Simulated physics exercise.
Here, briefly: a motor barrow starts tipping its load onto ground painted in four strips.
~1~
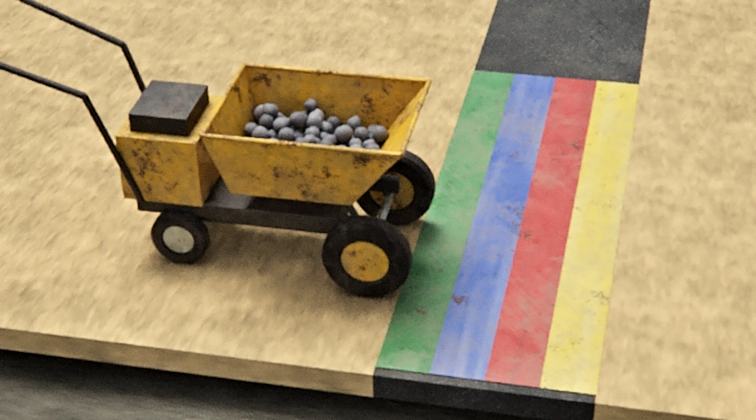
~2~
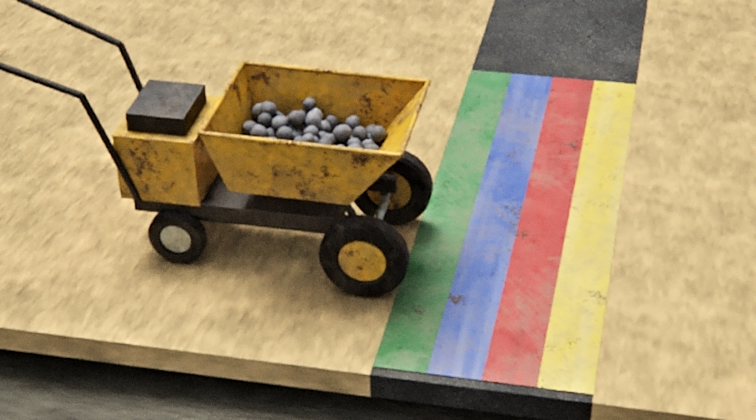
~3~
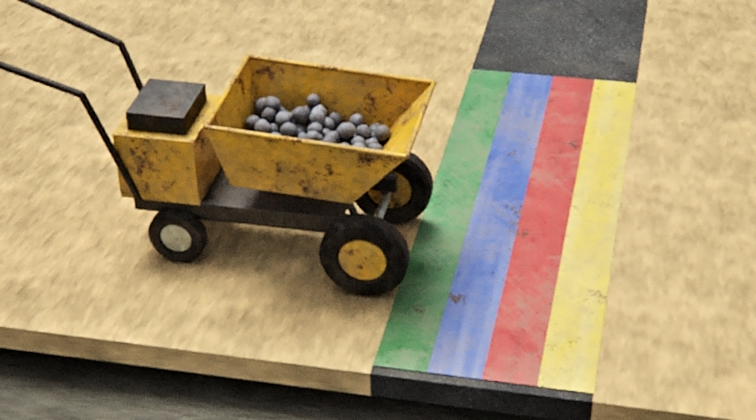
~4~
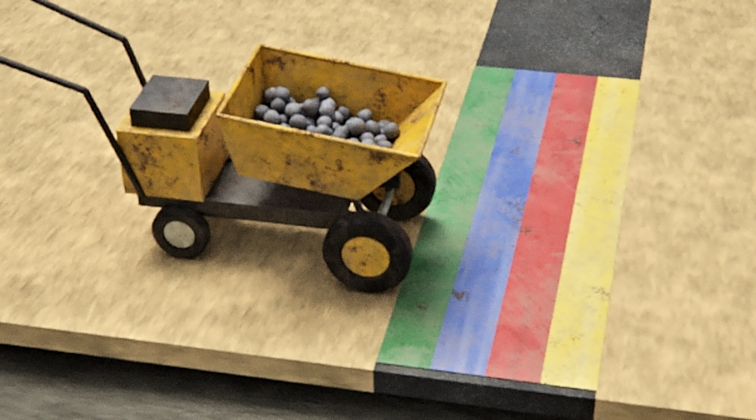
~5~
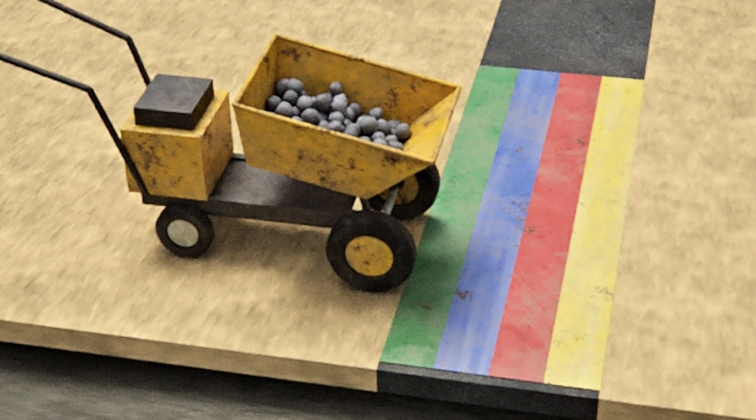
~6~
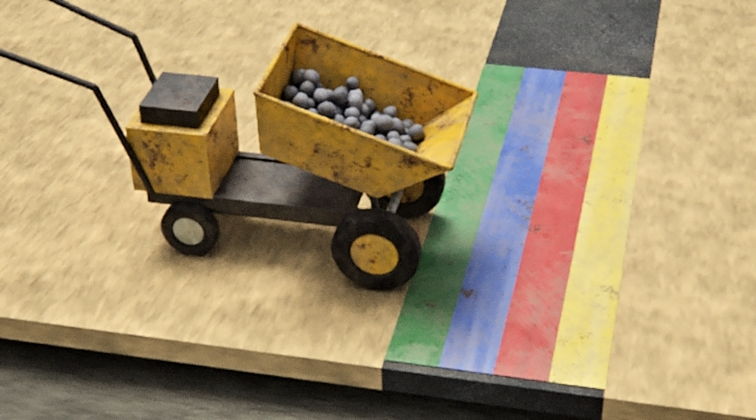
A yellow motor barrow tilts its skip of grey cobbles toward four coloured ground strips.
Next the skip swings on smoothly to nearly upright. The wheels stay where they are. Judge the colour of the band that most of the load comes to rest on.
Most of it rests on the red band.
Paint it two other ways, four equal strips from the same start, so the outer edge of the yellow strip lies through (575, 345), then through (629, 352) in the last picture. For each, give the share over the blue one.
The first comes to 0 per cent and the second to 10 per cent.
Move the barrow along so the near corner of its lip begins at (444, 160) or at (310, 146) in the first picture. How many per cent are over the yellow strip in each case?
Some 50 % then some 0 %.
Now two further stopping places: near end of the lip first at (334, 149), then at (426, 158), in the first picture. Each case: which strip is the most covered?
I would say the strip in blue the first time, then the strip in yellow the next.
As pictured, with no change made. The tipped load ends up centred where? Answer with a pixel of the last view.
About pixel (573, 265).
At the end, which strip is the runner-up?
The next spot goes to the yellow one.
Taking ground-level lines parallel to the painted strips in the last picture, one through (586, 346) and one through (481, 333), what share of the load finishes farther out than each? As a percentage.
I reckon some 30 per cent and some 90 per cent.
Soon, skip tipped steeply; all in the skip.
A while on, skip tipped right over; most in the skip; about a quarter over the red strip; a stray few over the yellow strip.
Towards the end, skip tipped right over; a small part in the skip; about half over the red strip; about a quarter over the yellow strip; a small part off the paint.
Finally, skip tipped right over; a small part in the skip; none over the green strip; a stray few over the blue strip; about half over the red strip; about a third over the yellow strip; about a quarter off the paint.
